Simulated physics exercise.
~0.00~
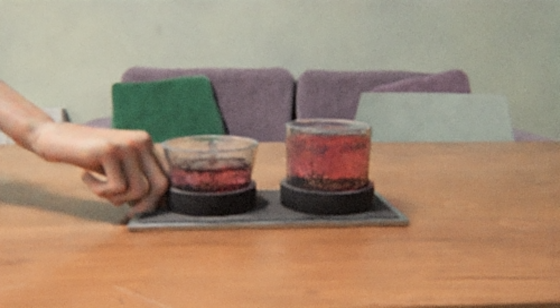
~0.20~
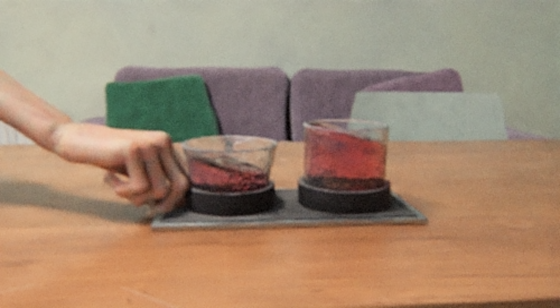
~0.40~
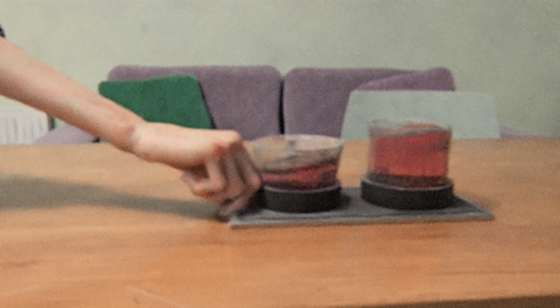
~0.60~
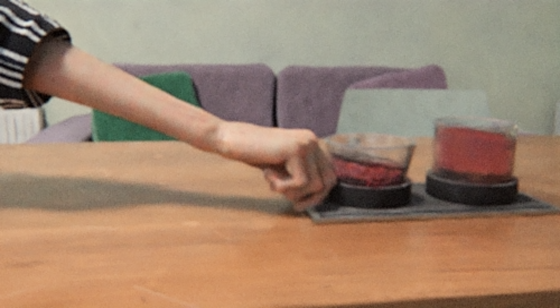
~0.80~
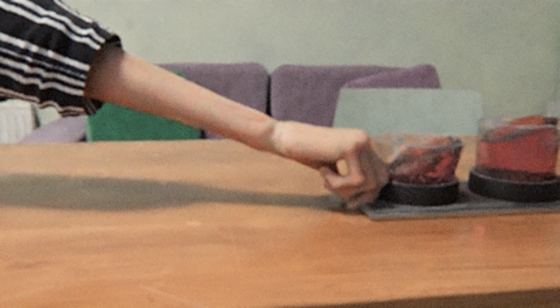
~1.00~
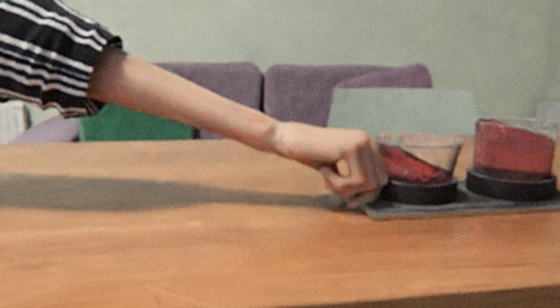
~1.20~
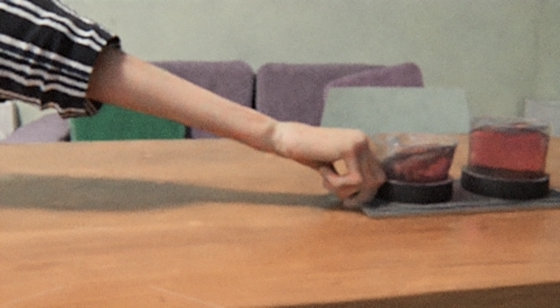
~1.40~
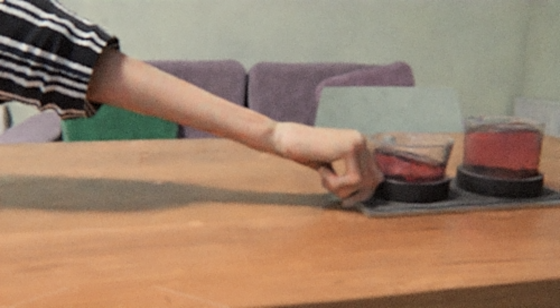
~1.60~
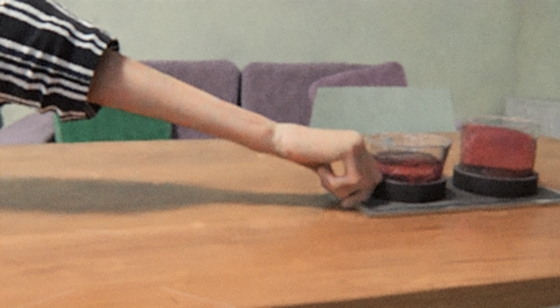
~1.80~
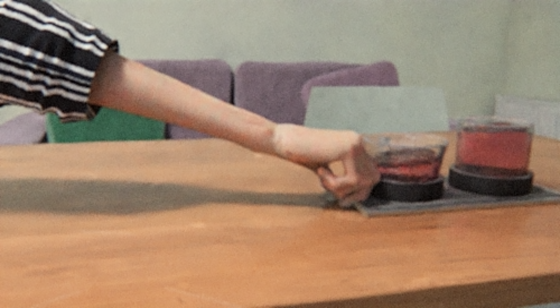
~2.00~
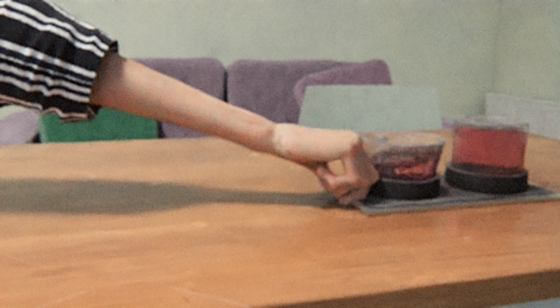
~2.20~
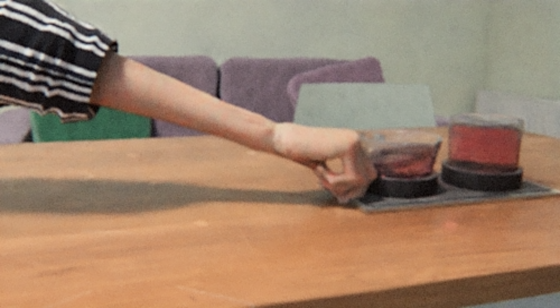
In the video, a hand pushes a gray tray holding two clear cups of red liquid in dark holders rightward across a wooden table. The tray stops near the right side, the liquid sloshes and gradually settles, and the hand remains beside the left cup.
